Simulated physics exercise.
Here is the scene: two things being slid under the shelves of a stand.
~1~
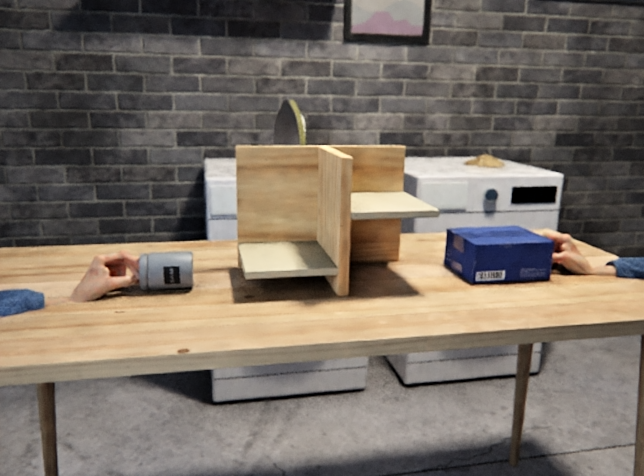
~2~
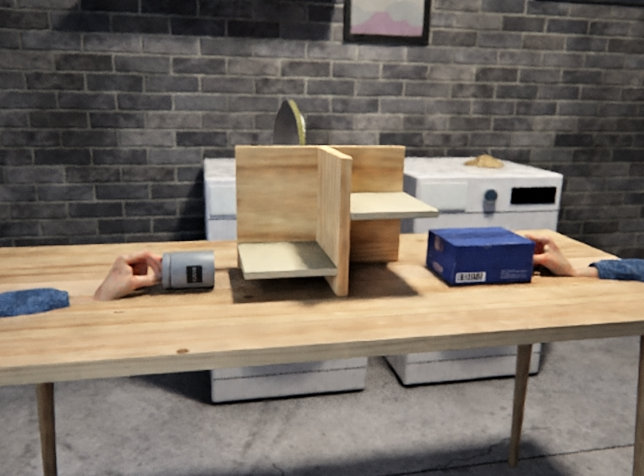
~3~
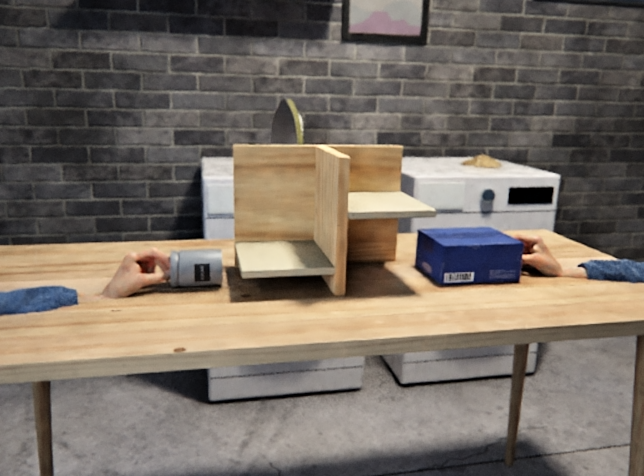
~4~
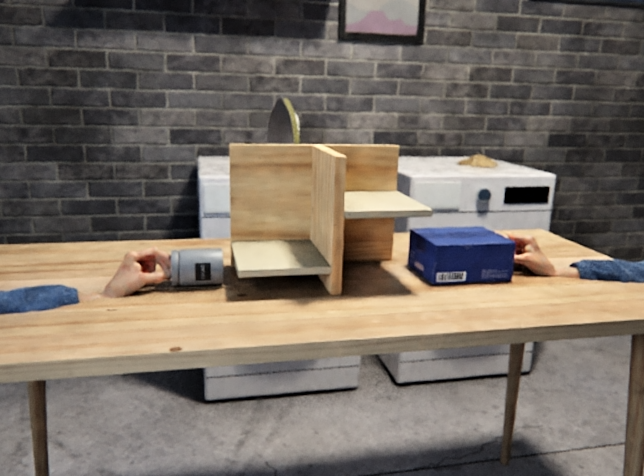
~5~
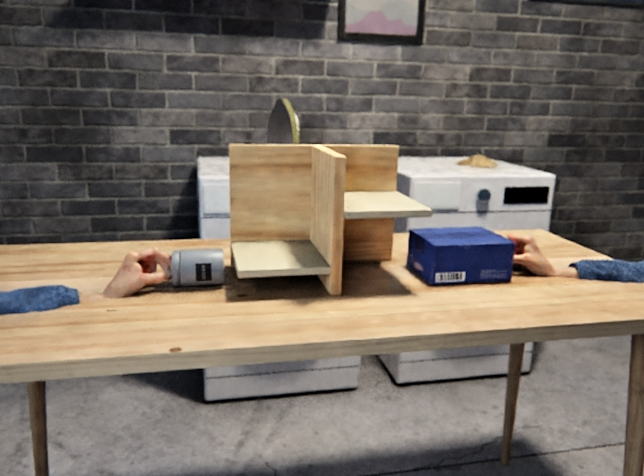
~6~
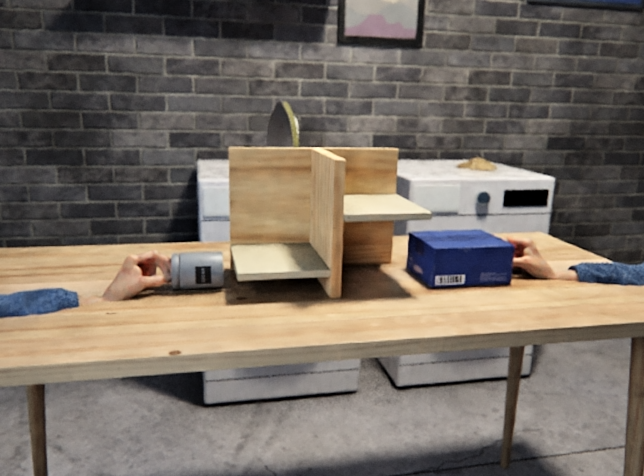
On a wooden table by a brick wall, two hands sliding a grey jar and blue box inward toward a shelved stand, then pausing.
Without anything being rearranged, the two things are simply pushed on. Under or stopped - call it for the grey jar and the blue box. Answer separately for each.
Grey jar stopped, blue box under.
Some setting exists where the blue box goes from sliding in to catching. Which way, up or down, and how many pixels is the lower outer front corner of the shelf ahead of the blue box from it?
Down by around 32 pixels.
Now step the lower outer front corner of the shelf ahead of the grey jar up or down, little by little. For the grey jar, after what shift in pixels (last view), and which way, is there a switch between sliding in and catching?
Up, by around 16 pixels.
Then, 0.30 s later than the last frame, grey jar sliding up to the opening near (209, 270); blue box sliding up to the opening near (445, 257).
Then, 0.62 s later than the last frame, grey jar stopped at the opening near (209, 270); blue box part of the way in near (417, 258).
Then, 0.84 s later than the last frame, grey jar stopped at the opening near (209, 270); blue box part of the way in near (396, 259).
When it is over, the grey jar stops at the shelf, near (209, 270); the blue box goes under, near (379, 260).
